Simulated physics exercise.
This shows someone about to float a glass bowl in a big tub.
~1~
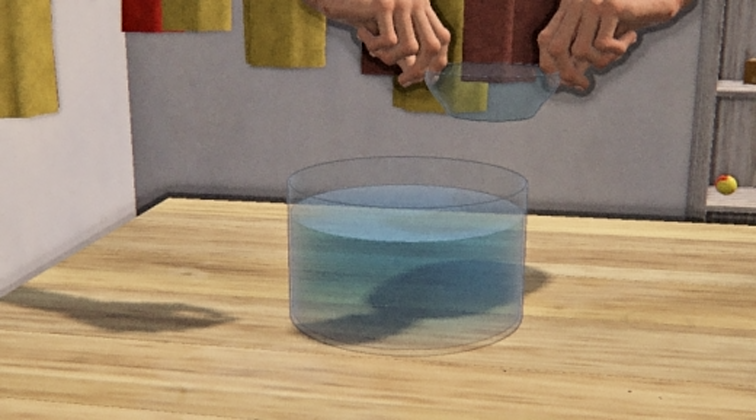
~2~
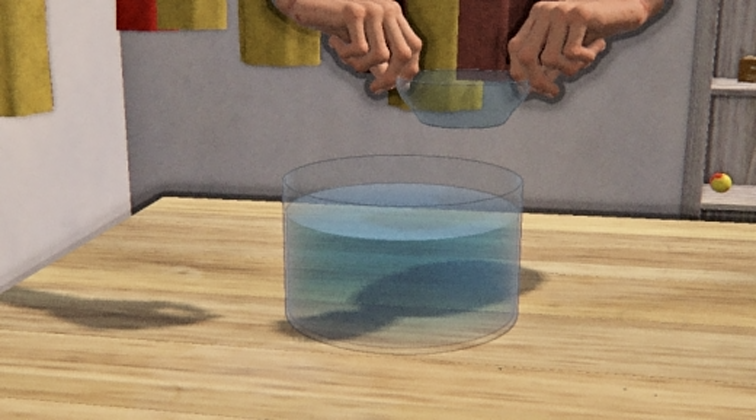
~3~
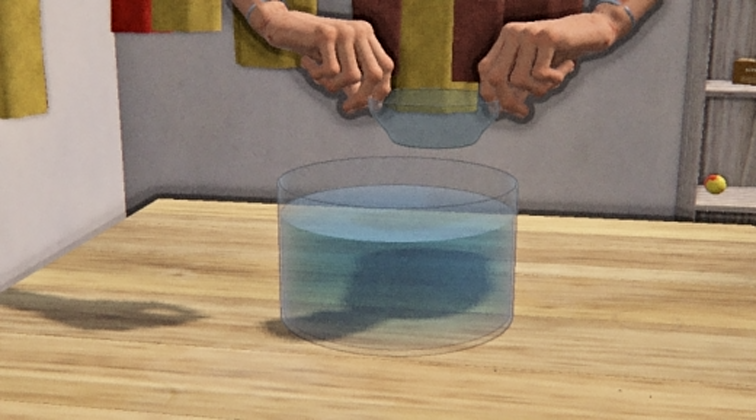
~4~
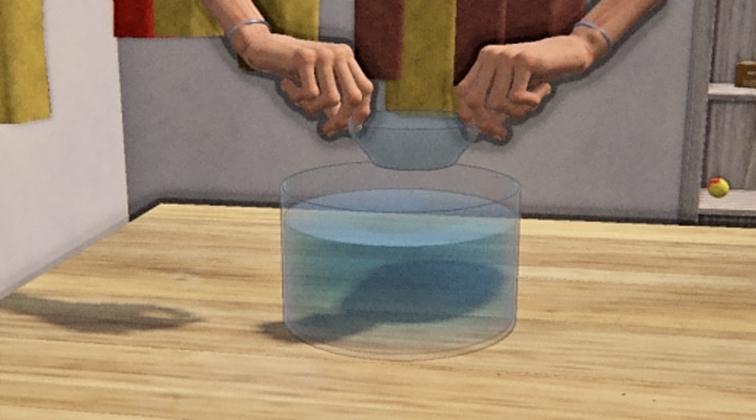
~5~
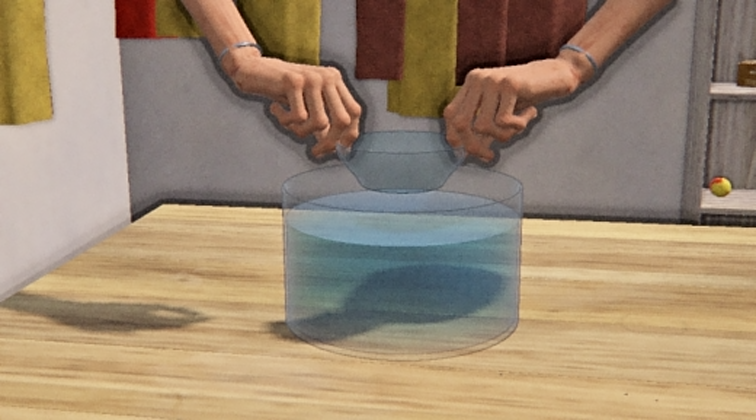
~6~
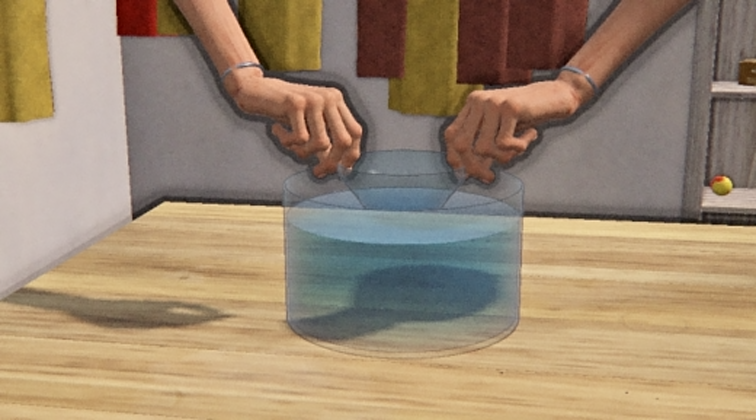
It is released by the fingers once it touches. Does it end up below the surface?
It remains up.
Soon after, the bowl dips into the water.
Later, it bobs and steadies.
In the end, the bowl floats with about half of its side showing.
